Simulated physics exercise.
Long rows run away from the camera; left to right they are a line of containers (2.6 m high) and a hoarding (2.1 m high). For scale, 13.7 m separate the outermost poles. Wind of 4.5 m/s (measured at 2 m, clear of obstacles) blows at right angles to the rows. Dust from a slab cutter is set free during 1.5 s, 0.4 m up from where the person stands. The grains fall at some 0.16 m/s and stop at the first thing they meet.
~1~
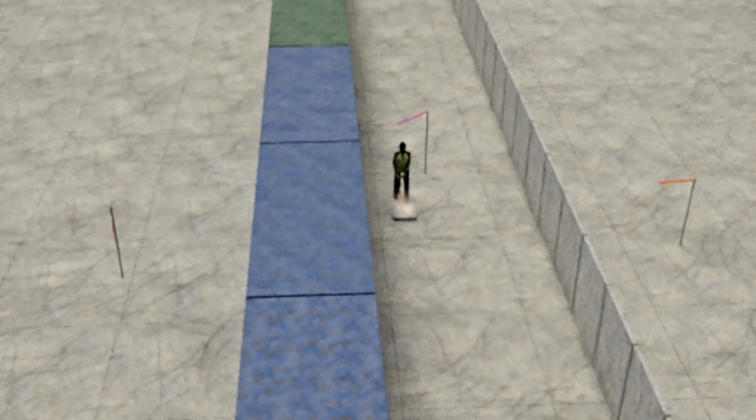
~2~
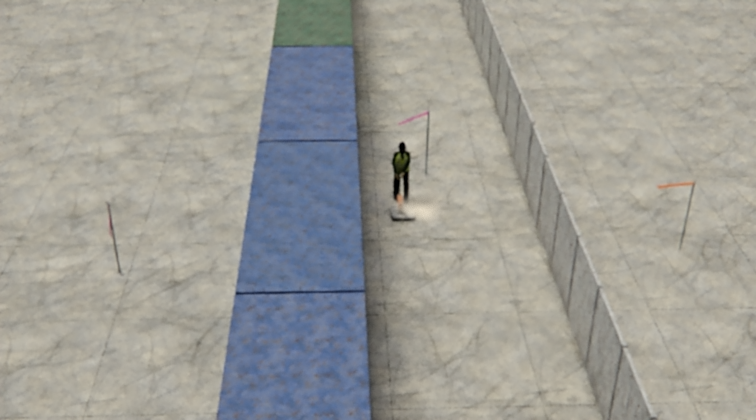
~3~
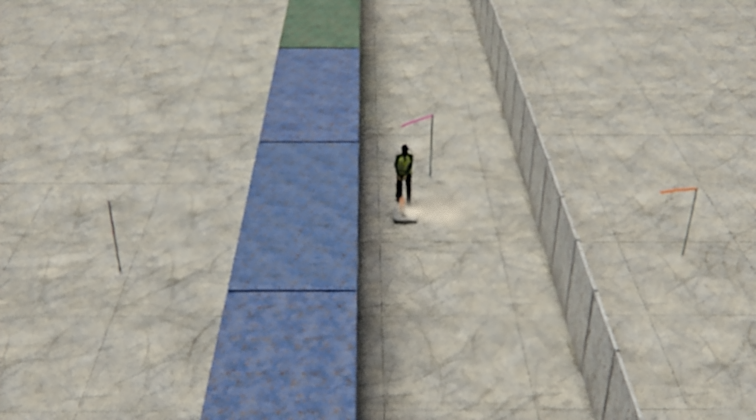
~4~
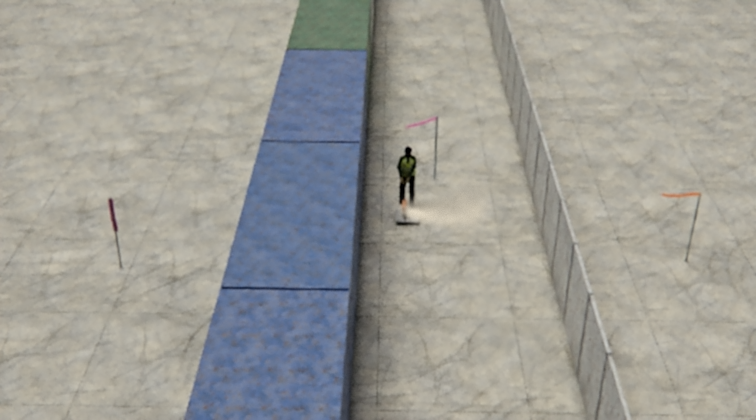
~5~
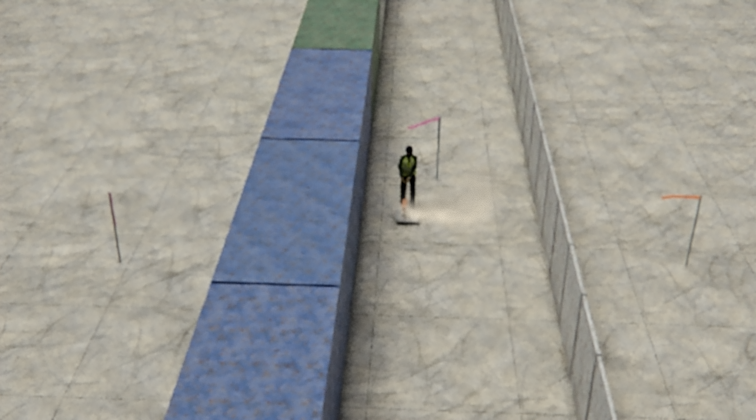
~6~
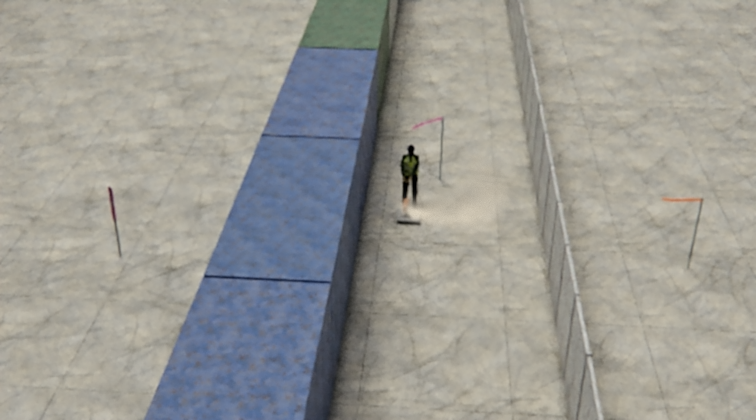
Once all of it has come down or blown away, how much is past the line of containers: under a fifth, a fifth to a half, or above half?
The share that finishes beyond it is between a fifth and a half.
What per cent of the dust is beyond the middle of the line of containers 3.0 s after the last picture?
Some 10 per cent.
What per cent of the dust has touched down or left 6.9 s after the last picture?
Some 50 per cent.
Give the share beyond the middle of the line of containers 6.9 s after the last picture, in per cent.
Some 25 per cent.
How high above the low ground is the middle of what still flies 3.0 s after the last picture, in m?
Roughly 1.6 m up.
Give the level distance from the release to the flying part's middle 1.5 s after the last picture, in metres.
About 2.0 m.
Then, 1.5 s after the last picture, 0 % is beyond the line of containers; 13 % has touched down or left; the middle of what still flies is 1.8 m above the low ground, near (492, 163).
Then, 3.0 s after the last picture, 10 % is beyond the line of containers; 26 % has touched down or left; the middle of what still flies is 1.6 m above the low ground, near (430, 166).
Then, 6.9 s after the last picture, 25 % is beyond the line of containers; 52 % has touched down or left; the middle of what still flies is 1.9 m above the low ground, near (374, 155).
Then, 19.0 s after the last picture, 34 % is beyond the line of containers; 94 % has touched down or left.
Then, 44.0 s after the last picture, 34 % is beyond the line of containers; 100 % has touched down or left.
